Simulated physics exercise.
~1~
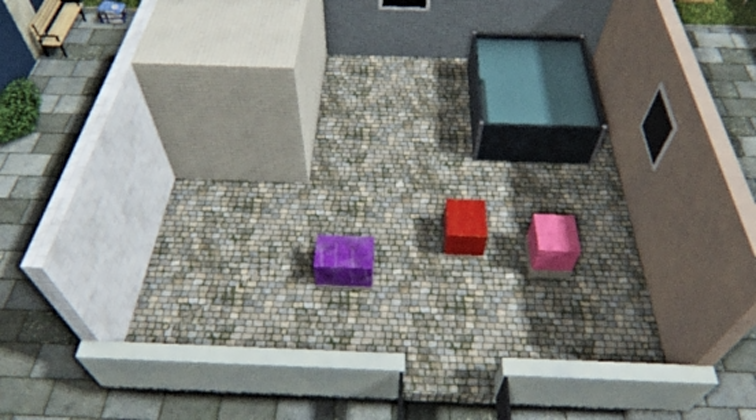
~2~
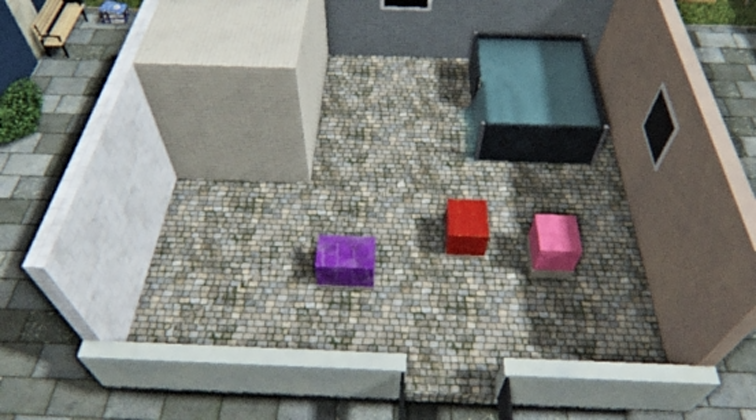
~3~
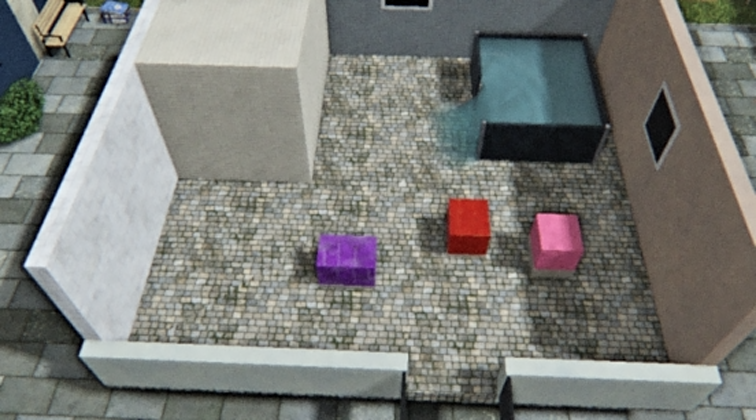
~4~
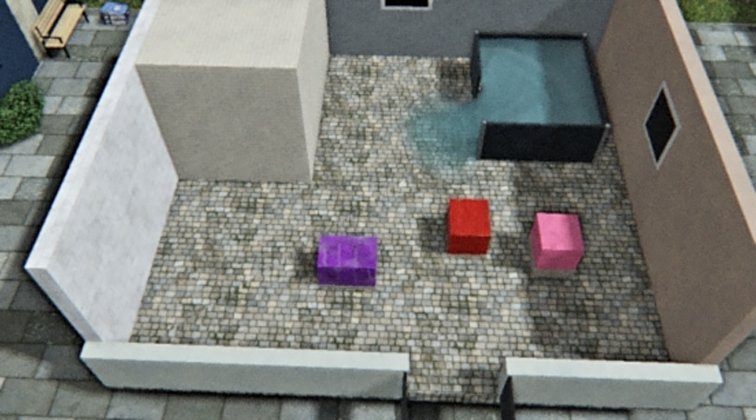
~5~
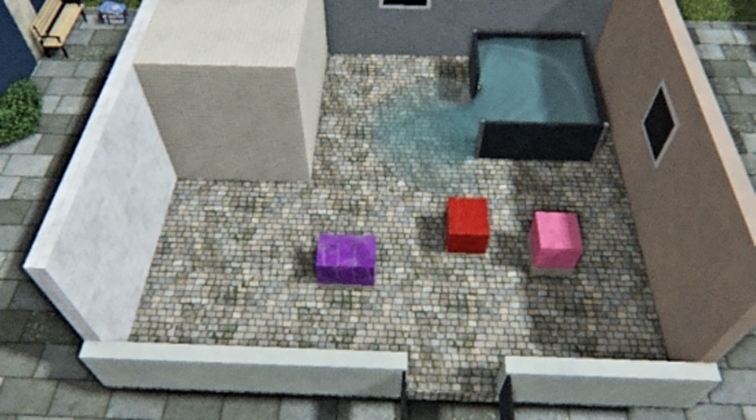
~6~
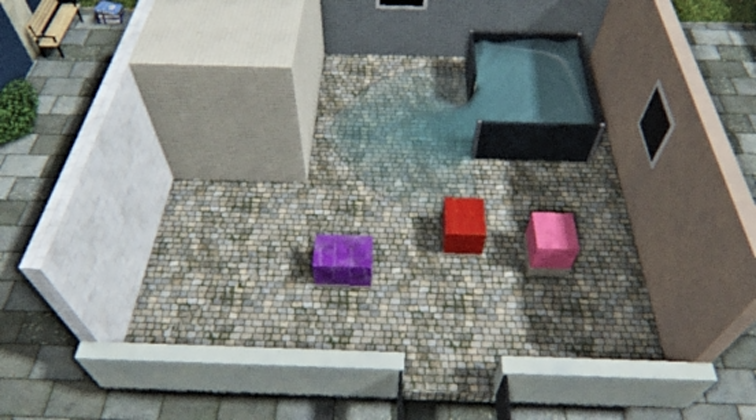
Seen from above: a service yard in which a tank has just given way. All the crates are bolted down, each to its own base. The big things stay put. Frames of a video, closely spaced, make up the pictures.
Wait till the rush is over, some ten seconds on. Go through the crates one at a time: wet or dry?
Outcome: The pink crate will be missed by the water. The red crate will be caught by the water. The purple crate will be caught by the water.
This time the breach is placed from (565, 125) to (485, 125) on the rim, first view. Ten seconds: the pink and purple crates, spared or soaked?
My reading: Pink gets drenched, purple gets drenched.
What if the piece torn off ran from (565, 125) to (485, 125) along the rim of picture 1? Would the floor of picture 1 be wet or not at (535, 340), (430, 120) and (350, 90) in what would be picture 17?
Going through them in turn: Reached by the flood, then still unsoaked, then still unsoaked.
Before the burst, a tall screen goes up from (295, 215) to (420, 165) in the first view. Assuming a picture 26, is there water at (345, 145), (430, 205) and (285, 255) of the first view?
As listed: Flooded, under water, wet.
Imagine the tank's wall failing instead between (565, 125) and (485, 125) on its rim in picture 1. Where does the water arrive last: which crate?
That would be the purple crate.
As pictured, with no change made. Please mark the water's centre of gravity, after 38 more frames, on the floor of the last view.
My guess is about (397, 170).
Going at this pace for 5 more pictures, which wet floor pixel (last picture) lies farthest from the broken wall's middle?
I'd say near (259, 210).
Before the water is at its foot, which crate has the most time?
Note: The crate marked pink.
A moment on, water covers 30 % of the floor; the pink crate not reached, the red crate water round its plinth, the purple crate not reached.
Next, water covers 40 % of the floor; the pink crate not reached, the red crate water round its plinth, the purple crate water round its plinth.
Then, water covers 55 % of the floor; the pink crate not reached, the red crate water round its plinth, the purple crate water round its plinth.
Later, water covers 80 % of the floor; the pink crate water round its plinth, the red crate water round its plinth, the purple crate water round its plinth.
In the end, water covers 100 % of the floor; the pink crate stayed above the water, the red crate was topped, the purple crate was topped.
